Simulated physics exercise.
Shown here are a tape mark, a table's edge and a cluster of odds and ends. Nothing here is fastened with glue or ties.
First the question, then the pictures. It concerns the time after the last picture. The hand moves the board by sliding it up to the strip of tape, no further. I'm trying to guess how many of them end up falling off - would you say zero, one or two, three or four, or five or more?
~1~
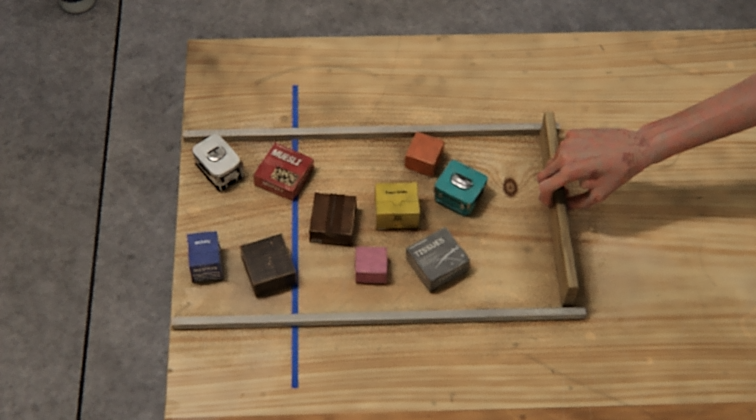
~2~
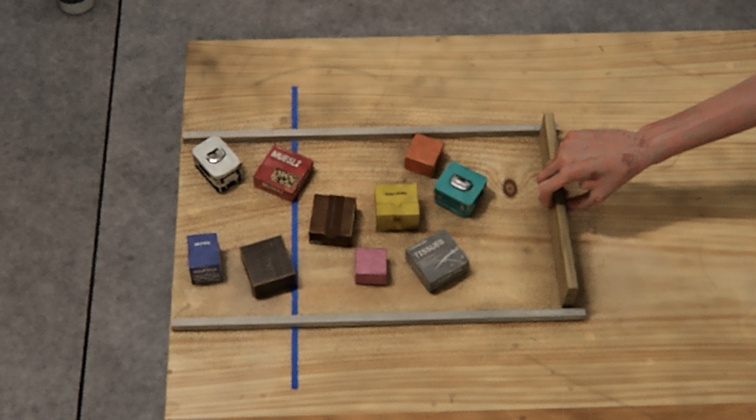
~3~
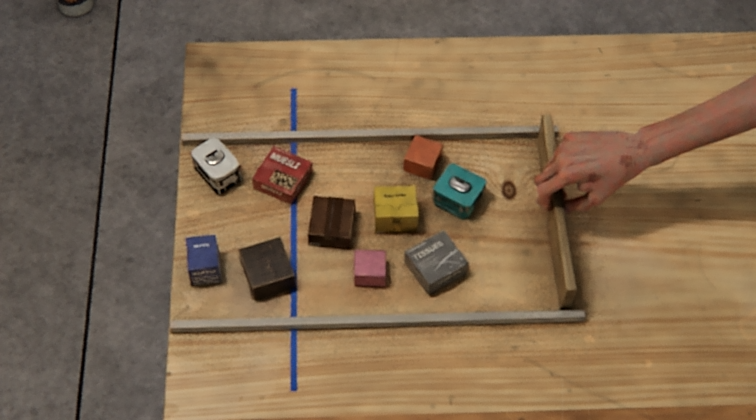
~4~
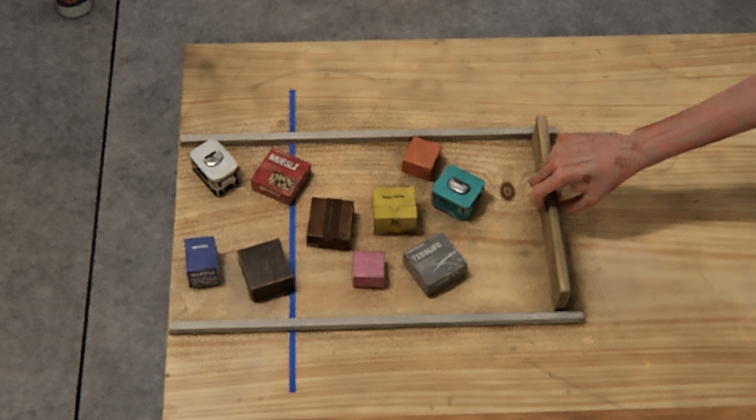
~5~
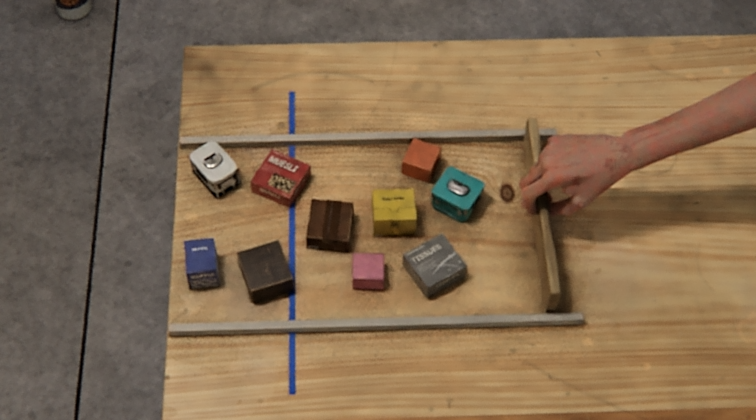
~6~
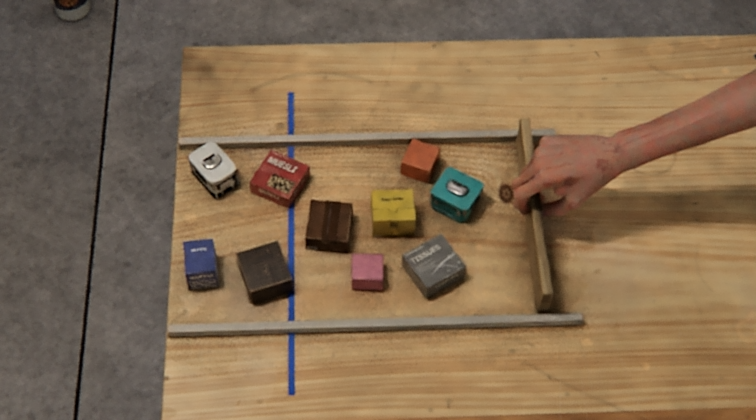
Over the end go only a single one or a pair.
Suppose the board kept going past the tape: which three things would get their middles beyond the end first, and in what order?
Blue box, brown box, white case.
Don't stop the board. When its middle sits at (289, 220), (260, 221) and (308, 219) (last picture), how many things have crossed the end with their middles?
Going through the three positions, you'd get 1, 4 and 1.
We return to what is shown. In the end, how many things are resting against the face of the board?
3 touch it.
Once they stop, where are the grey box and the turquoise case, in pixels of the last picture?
I'd put one at around (268, 254) and the other at around (271, 208).
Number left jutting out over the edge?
The answer comes to 3.
Soon after, none off yet; blue box at rest near (201, 264); white case at rest near (214, 170); black block at rest near (265, 272).
After that, none off yet; blue box at rest near (201, 264); white case at rest near (214, 170); black block moving near (256, 274).
And then, none off yet; blue box displaced a little near (179, 263); white case at rest near (214, 170); black block displaced about its own width near (222, 280).
In the end, the number that fall off is one or two; gone, blue box.
